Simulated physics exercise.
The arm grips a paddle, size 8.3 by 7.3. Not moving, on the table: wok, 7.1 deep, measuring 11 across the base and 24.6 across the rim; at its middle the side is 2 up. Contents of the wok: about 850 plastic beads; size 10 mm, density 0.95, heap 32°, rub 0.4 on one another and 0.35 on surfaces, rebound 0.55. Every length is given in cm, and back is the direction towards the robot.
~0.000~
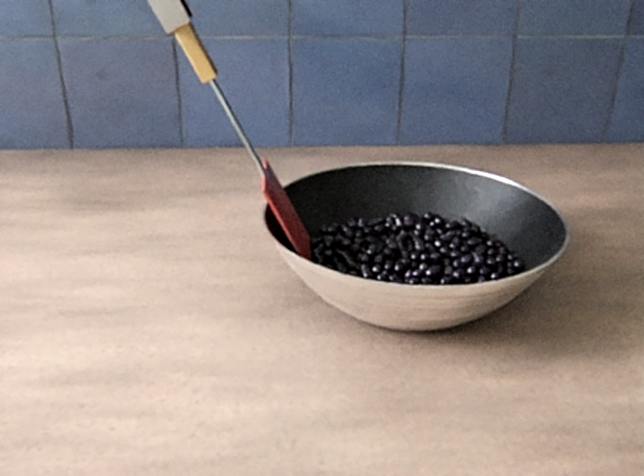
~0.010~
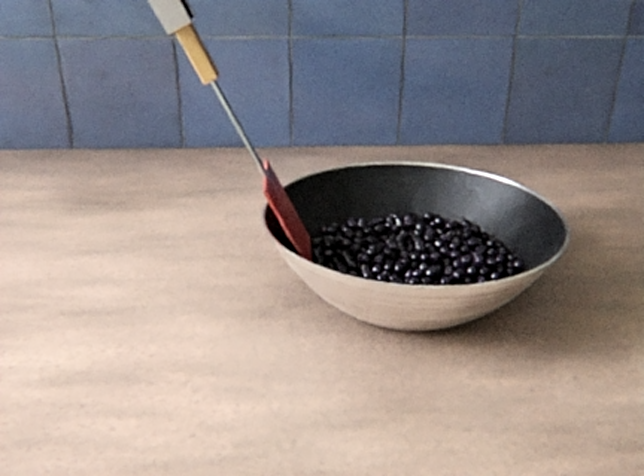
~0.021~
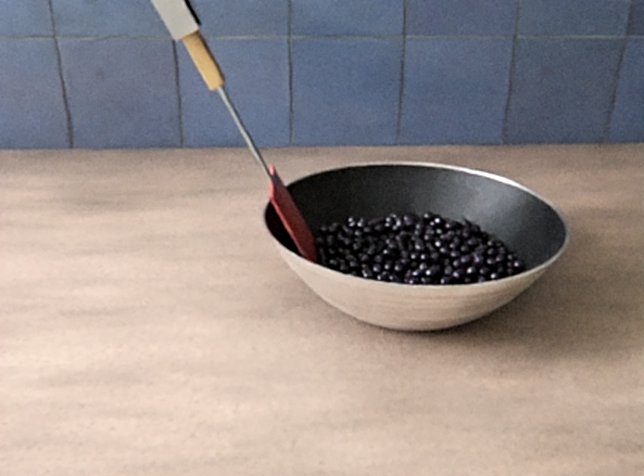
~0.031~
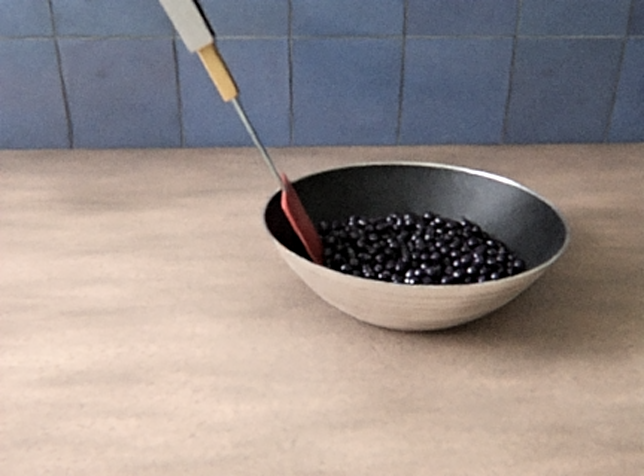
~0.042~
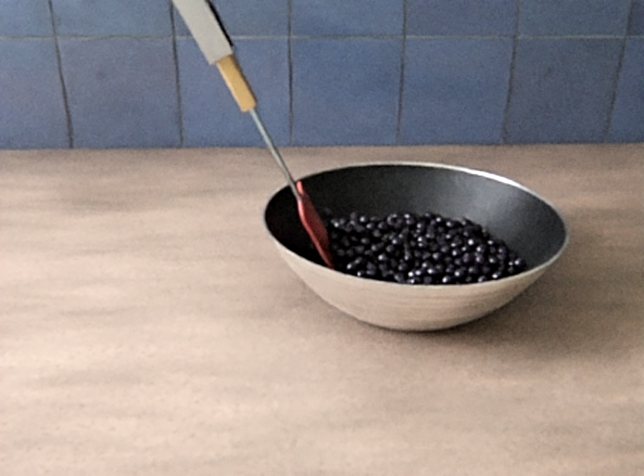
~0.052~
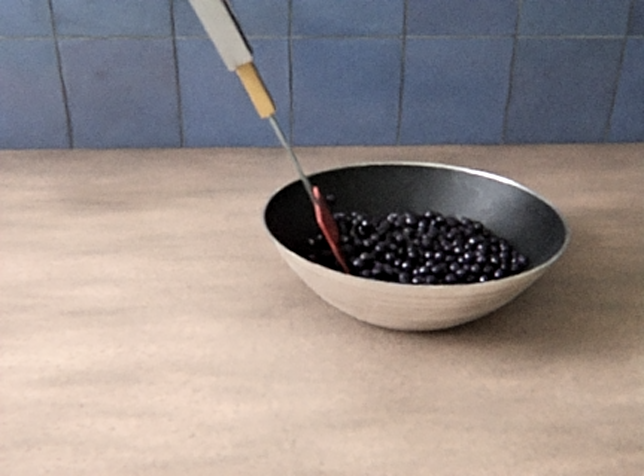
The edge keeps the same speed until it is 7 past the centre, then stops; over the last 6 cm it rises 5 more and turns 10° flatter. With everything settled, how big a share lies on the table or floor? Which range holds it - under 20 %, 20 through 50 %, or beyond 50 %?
The range 20 through 50 % holds it.
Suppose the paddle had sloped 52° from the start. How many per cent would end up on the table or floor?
My guess is close to 25 per cent.
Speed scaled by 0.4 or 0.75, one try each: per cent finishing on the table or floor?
Some 10 and 25 per cent.
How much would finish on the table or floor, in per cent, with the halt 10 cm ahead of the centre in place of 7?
Close to 40 per cent would end on the table or floor.
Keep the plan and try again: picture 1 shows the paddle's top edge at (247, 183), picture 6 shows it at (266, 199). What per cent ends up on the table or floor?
About 5 per cent.
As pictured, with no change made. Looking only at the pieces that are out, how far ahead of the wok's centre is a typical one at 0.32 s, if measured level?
24 cm.
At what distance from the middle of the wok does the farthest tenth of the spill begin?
That distance is around 90 cm.
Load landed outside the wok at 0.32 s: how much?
I'd say close to 5 in a hundred.
After 0.08 s, sloping 64°, highest piece 10 above the table; 853 in the wok.
After 0.10 s, sloping 61°, highest piece 12 above the table; 853 in the wok.
After 0.32 s, sloping 54°, highest piece 21 above the table; 587 in the wok, 40 on the table or floor, 226 on the blade or in flight.
After 1.37 s, sloping 54°, highest piece 7 above the table; 587 in the wok, 266 on the table or floor.
At rest, 587 in the wok, 266 on the table or floor. That is 31 % on the table or floor.
